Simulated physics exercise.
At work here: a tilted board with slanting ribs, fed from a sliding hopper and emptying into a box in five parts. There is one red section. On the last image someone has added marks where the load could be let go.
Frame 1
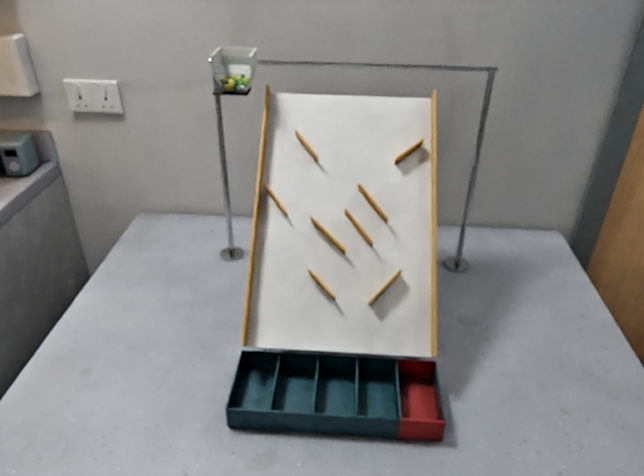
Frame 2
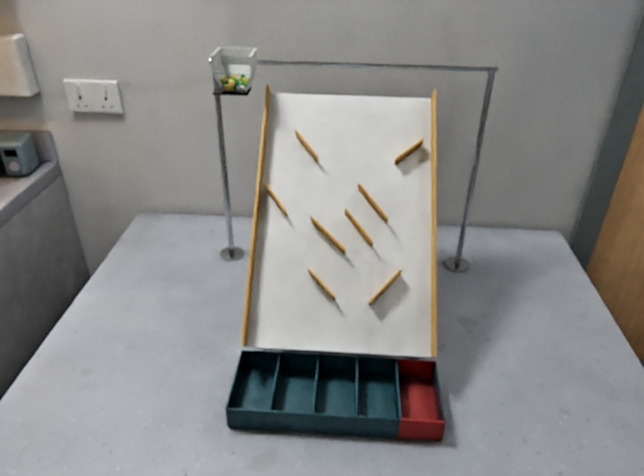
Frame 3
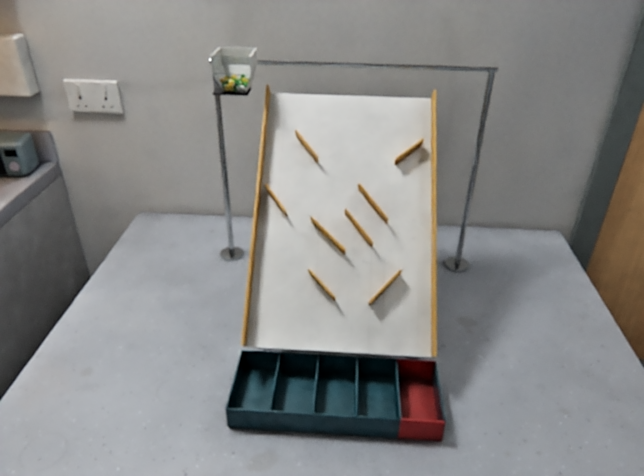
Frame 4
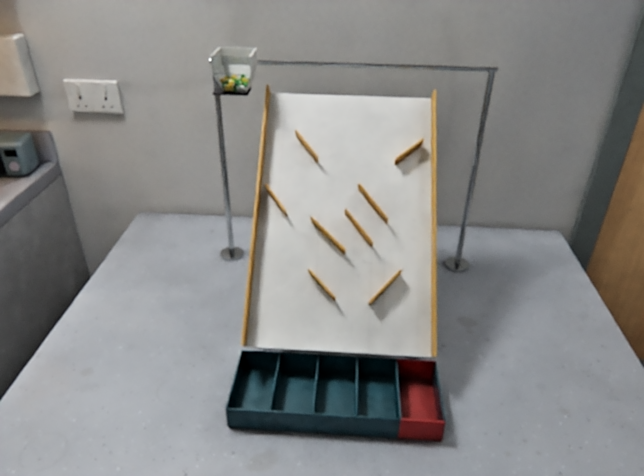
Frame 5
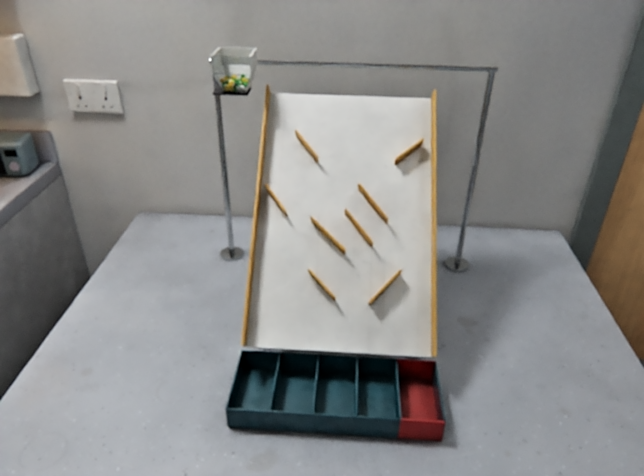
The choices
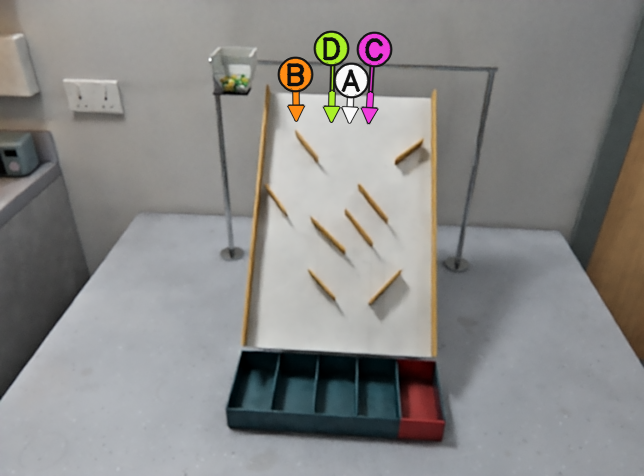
Nothing moved: a small clear hopper of colorful jelly beans stayed at the left end of a metal rail, above a tilted white board with slanting wooden ribs and a dark green box with one red section.
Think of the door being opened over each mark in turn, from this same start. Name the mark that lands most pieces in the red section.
Choose C.
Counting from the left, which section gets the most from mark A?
The third.
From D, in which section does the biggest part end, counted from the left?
The third from the left.
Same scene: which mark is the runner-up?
That is mark A.
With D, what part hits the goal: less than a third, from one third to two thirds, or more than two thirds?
It is less than a third.
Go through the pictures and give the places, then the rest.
Hopper at (236, 86), jelly beans, door shut, in the first picture.
Ribs (295, 130) to (317, 157), (396, 159) to (423, 139), (265, 184) to (286, 211), in the second picture.
Ribs (359, 184) to (388, 219), (311, 217) to (345, 250), (345, 209) to (373, 243), in the third picture.
Ribs (308, 269) to (335, 298), (370, 302) to (401, 270), in the fourth picture.
Red section at (421, 428), number 5 of 5 from the left, in the fifth picture.
On the marked copy, mark A meets the board at (349, 117); mark B meets the board at (296, 115); mark C meets the board at (368, 117); mark D meets the board at (331, 116).
For mark A, about a quarter in the red section, about two thirds in other sections, a small part held on the board.
For mark B, none in the red section, nearly all in other sections, a small part held on the board.
For mark C, about two thirds in the red section, about a third in other sections, a stray few held on the board.
For mark D, a stray few in the red section, nearly all in other sections, a stray few held on the board.
